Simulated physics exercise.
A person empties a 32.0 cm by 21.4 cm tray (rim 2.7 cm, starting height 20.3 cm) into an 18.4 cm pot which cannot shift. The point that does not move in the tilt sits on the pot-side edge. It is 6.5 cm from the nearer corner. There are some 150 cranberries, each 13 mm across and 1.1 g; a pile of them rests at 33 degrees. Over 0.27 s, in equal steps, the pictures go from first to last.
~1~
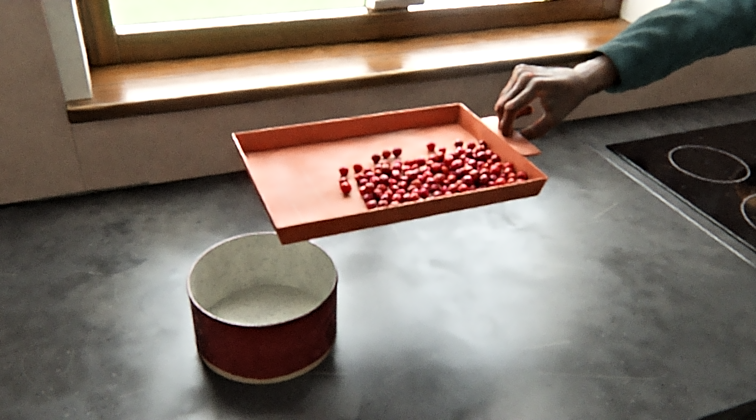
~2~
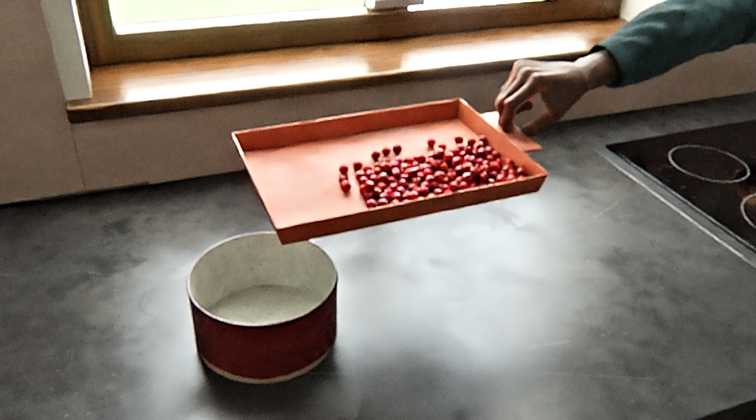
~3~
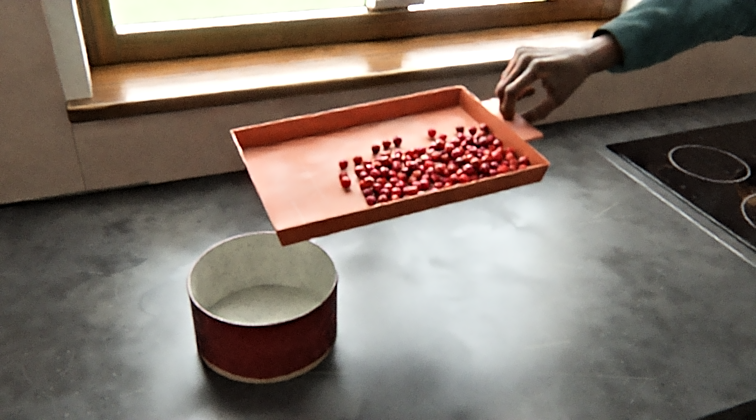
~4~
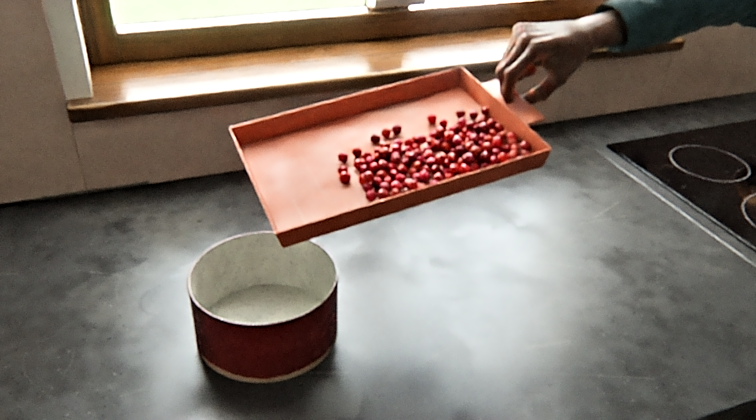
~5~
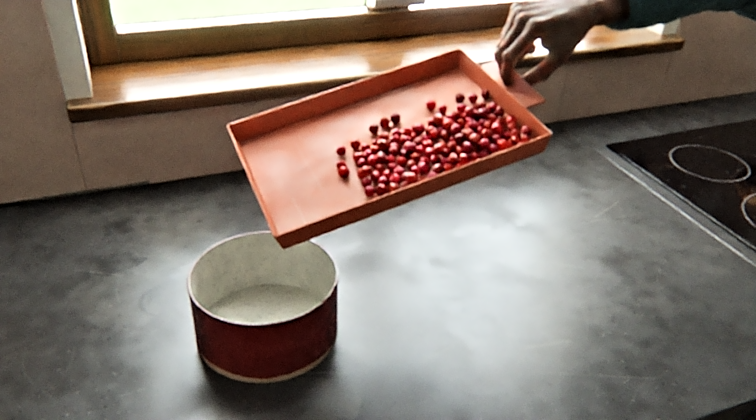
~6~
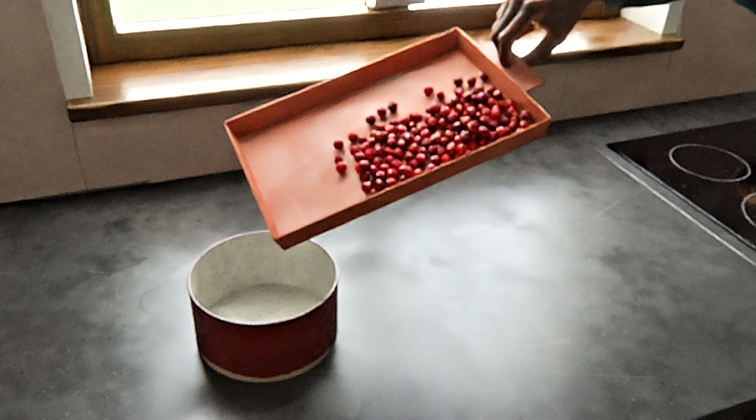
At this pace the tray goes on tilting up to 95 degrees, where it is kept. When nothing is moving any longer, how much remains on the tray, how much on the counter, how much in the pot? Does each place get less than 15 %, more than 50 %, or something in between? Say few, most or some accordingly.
Tray: Few. Counter: Most. Pot: Some.
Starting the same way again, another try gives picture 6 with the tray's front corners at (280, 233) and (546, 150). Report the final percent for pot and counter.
That works out as pot 20 and counter 75.
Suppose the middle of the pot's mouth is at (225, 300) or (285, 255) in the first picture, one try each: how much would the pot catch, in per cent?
About 85 and 0 per cent.
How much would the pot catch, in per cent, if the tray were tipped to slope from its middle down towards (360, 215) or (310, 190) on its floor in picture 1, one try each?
Near 20 and 40 per cent, in that order.
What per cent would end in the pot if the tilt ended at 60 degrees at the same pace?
Then about 5 per cent.
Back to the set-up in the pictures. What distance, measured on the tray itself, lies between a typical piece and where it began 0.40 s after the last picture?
It has moved some 12 cm from its start.
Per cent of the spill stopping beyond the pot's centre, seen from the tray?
I'd put it at close to 90 per cent.
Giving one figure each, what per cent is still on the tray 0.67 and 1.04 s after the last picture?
Estimates: 70; 10.
Then, 0.40 s after the last picture, tilt 56 degrees; the tray holds 100 %, the pot 0 %.
Then, 0.67 s after the last picture, tilt 80 degrees; the tray holds 70 %, the pot 0 %.
Then, 1.04 s after the last picture, tilt 95 degrees; the tray holds 10 %, the pot 20 %.
In the end, tray 0 %, counter 75 %, pot 25 %.
